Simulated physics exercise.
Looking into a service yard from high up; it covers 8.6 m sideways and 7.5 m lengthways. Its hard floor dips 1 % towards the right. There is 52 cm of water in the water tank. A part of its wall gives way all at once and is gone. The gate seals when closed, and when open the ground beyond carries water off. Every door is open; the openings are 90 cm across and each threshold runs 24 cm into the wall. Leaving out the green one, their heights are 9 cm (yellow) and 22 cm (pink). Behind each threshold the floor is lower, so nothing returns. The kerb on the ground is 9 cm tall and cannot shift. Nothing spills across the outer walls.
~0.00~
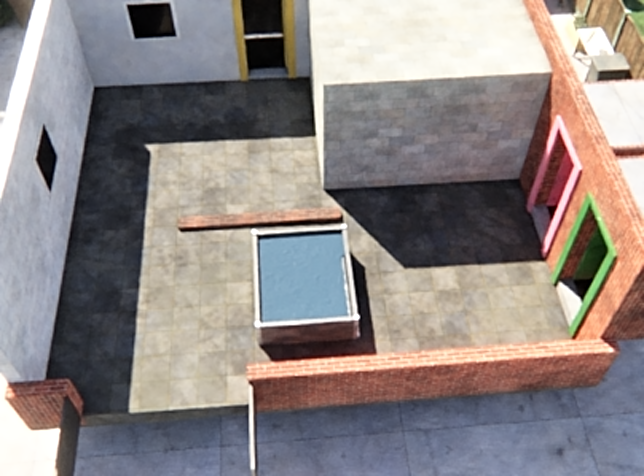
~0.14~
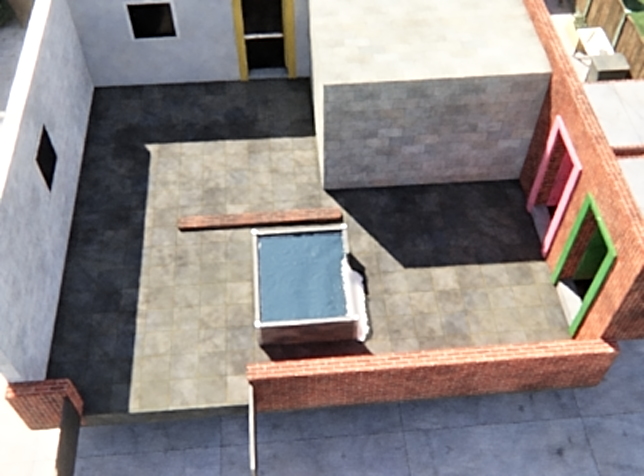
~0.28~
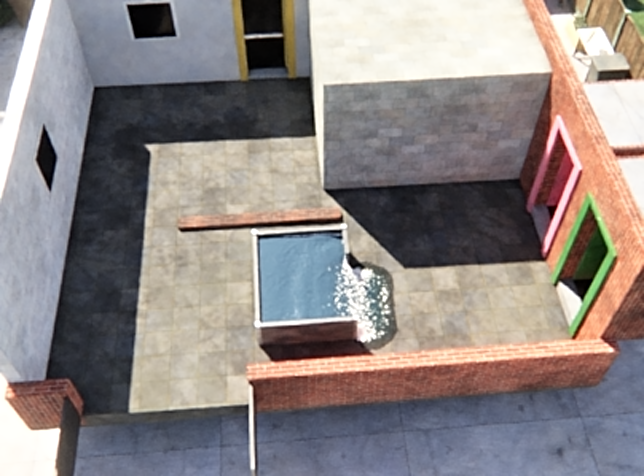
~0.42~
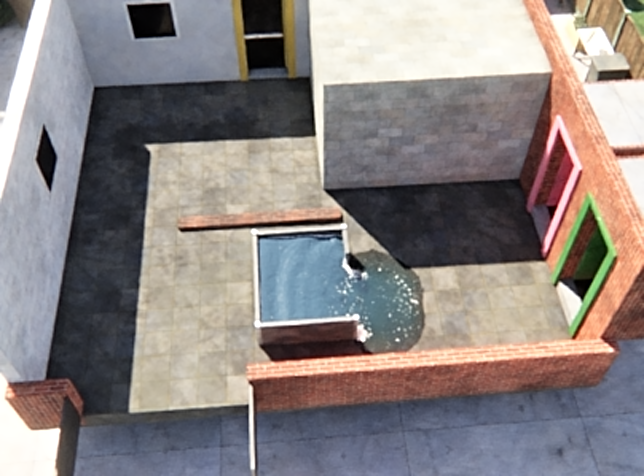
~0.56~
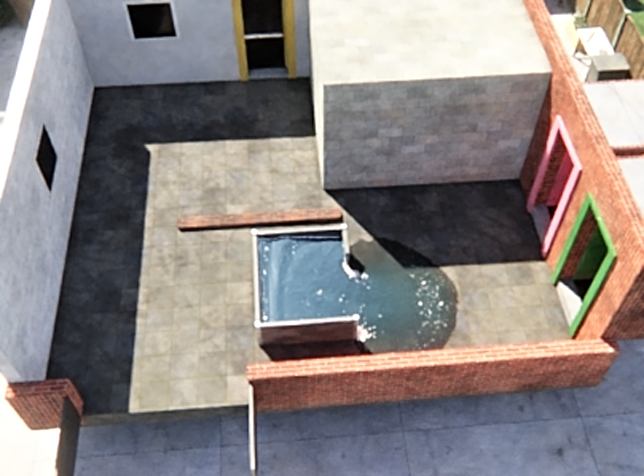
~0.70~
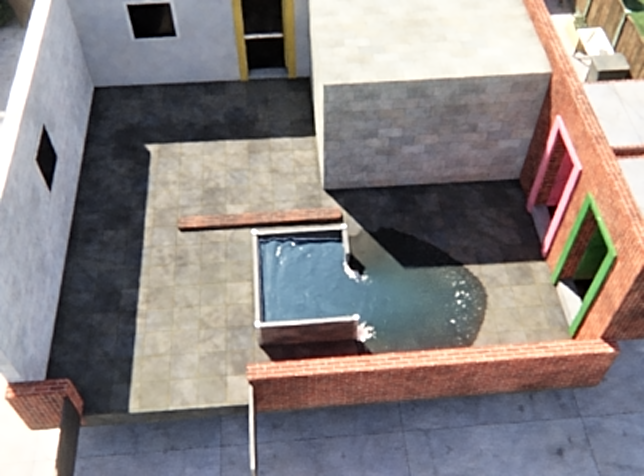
Water bursts from the right side of a square tank and spreads rightward across the paved yard.
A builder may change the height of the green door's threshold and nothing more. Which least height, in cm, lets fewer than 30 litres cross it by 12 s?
About 17 cm.
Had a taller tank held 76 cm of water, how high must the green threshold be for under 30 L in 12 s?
About 27 cm.
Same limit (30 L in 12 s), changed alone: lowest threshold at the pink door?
Roughly 11.0 cm at pink.
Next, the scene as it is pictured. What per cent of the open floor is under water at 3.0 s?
Near 25 per cent is wet.
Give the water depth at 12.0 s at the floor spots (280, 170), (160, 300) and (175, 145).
About 1, 1 and 1 cm.
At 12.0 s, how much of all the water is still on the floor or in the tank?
Some 100 per cent remains.
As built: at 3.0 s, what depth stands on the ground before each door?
In cm: Yellow 0, green 23, pink 13.
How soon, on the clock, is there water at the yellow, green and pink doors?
Yellow not in the 12 s, green 1.1 s, pink 1.6 s.
After 1.4 s water covers 20 % of the floor, deepest (26 cm) near (356, 314); 13 cm at the green door, 0 litres in over its 21 cm threshold.
After 3.0 s water covers 25 % of the floor, deepest (26 cm) near (575, 366); 23 cm at the green door, 6 litres in over its 21 cm threshold.
After 12.0 s water covers 55 % of the floor, deepest (8 cm) near (540, 258); 7 cm at the green door, 9 litres in over its 21 cm threshold.
At the green door as built, the water arrived by 1.2 s and peaked near 26 cm at 2.6 s.
With a threshold of 15 cm, 52 litres would have come in within the 12 s; with 20.5 cm, 11 litres. So under 30 litres takes about 17 cm.
